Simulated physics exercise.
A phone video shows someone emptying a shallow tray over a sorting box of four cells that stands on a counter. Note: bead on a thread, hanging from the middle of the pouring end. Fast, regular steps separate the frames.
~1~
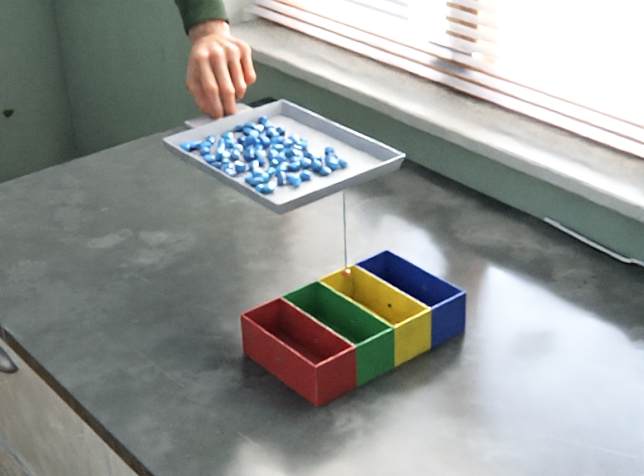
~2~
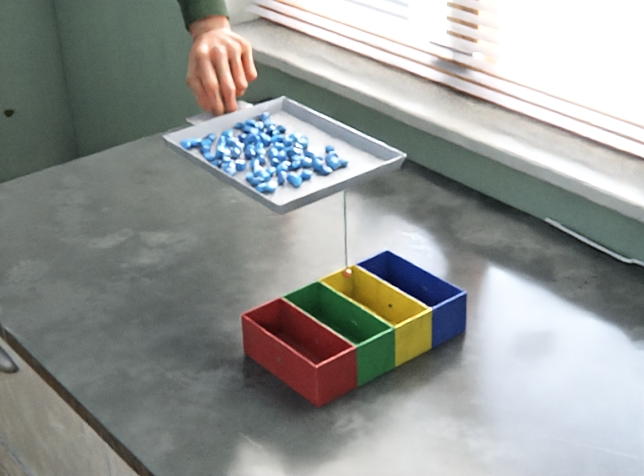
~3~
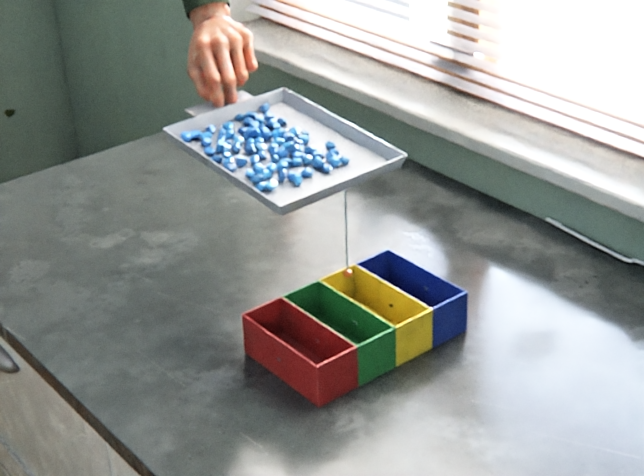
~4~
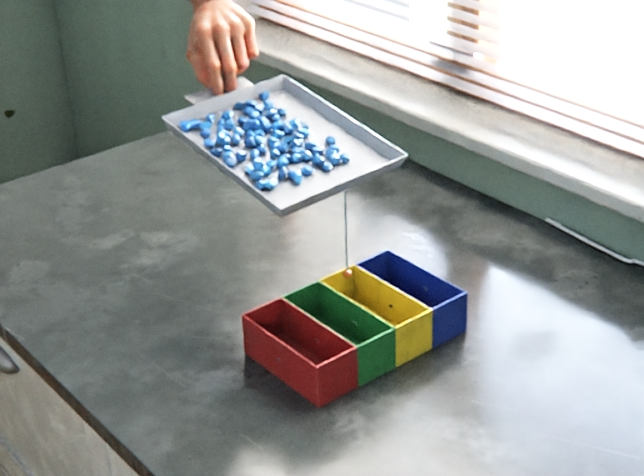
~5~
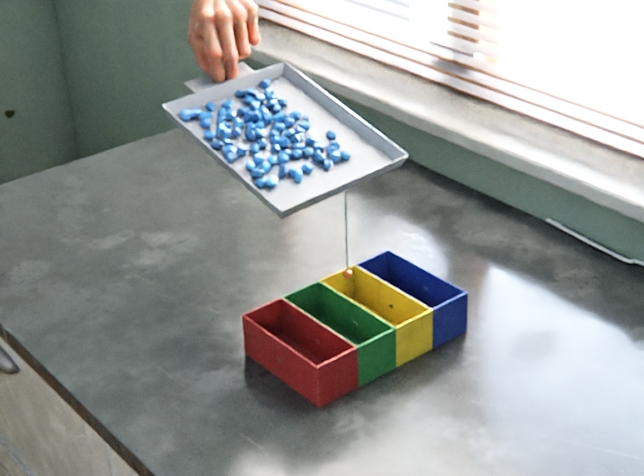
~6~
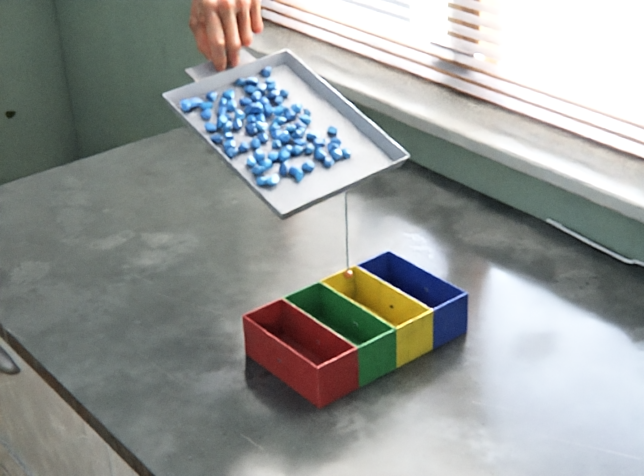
On a counter, a hand steadily tilts a tray of blue stones above a colourful four-cell box.
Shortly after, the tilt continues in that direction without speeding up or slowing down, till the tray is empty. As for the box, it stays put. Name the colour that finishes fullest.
Green.
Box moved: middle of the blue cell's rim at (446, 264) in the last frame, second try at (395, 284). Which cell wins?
Red, then that green cell.
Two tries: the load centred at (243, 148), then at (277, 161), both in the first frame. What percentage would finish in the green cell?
You'd get about 40 per cent first and about 50 per cent second.
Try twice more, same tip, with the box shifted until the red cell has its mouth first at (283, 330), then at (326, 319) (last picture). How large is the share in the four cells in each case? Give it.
The first comes to 100 percent and the second to 80 percent.
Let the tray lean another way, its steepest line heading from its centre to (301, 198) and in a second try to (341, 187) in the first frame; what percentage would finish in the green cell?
Around 30 percent for the first aim and around 30 percent for the second.
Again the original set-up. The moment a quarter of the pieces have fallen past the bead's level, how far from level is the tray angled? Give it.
The angle is roughly 75° at that point.
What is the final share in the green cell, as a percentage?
Roughly 40 %.
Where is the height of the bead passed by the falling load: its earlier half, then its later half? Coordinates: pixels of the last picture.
Earlier portion about (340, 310); later portion about (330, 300).
Soon after the last picture, tray tipped steeply; most on the tray; a stray few in the red cell; a small part falling or outside the box.
A little later, tray tipped past a quarter turn; a small part on the tray; about a third in the green cell; about a quarter in the red cell; a small part in the yellow cell; a stray few in the blue cell; about a quarter falling or outside the box.
Later still, tray tipped past a quarter turn; about half in the green cell; about a third in the red cell; about a quarter in the yellow cell; a stray few in the blue cell; a stray few falling or outside the box.
At rest, tray tipped past a quarter turn; about half in the green cell; about a third in the red cell; about a quarter in the yellow cell; a stray few in the blue cell; a stray few outside the box.
